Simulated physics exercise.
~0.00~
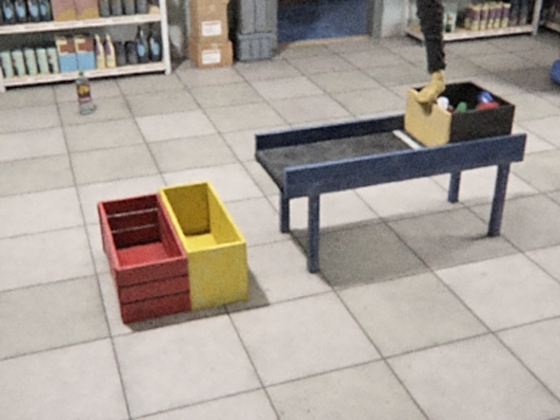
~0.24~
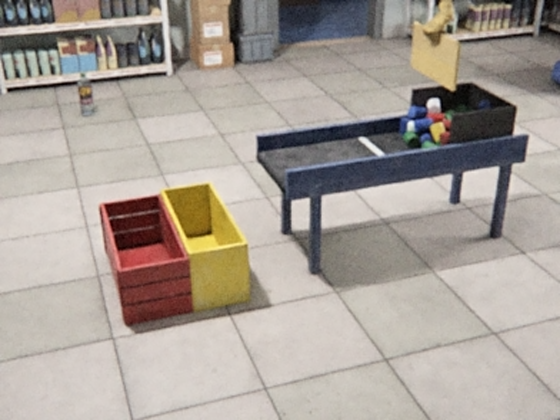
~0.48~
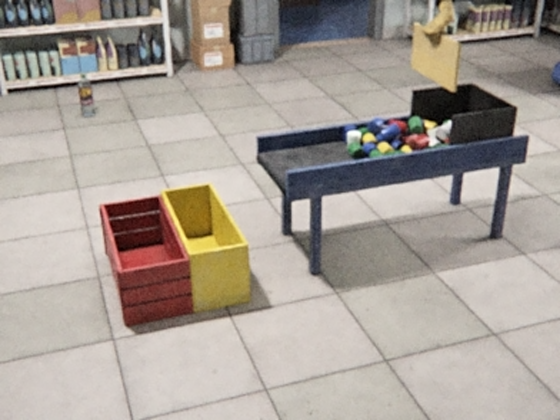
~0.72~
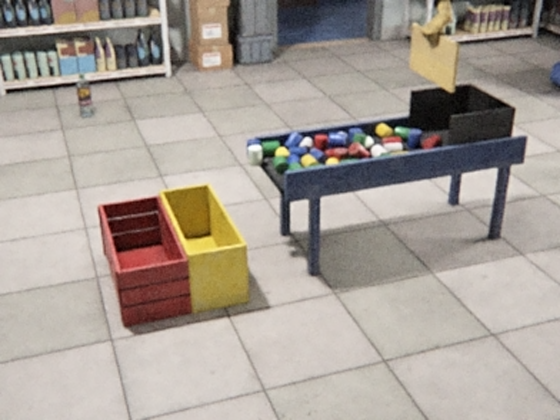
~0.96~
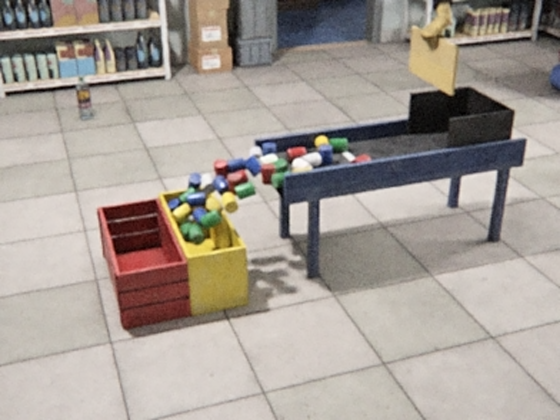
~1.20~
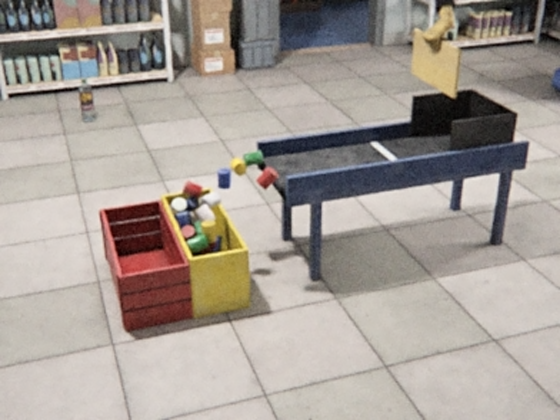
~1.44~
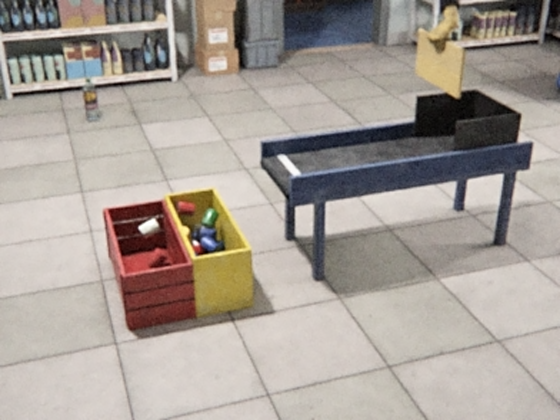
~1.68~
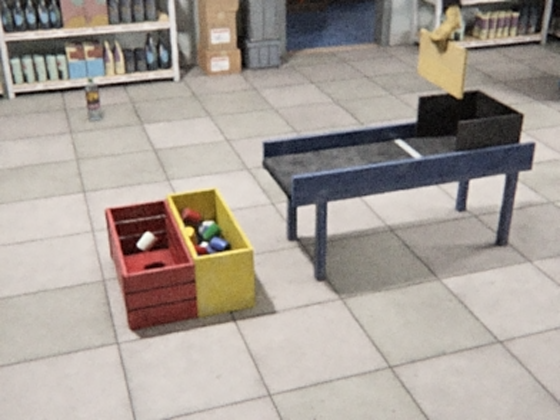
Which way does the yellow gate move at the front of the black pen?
The gate moves up, rising clear of the pen and then staying above it.
In a storeroom with a tiled floor, a yellow gate lifted off a black pen and the belt carried a heap of colourful little jars left, spilling them off the end, mostly into the yellow tub, with very few landing in the red box.
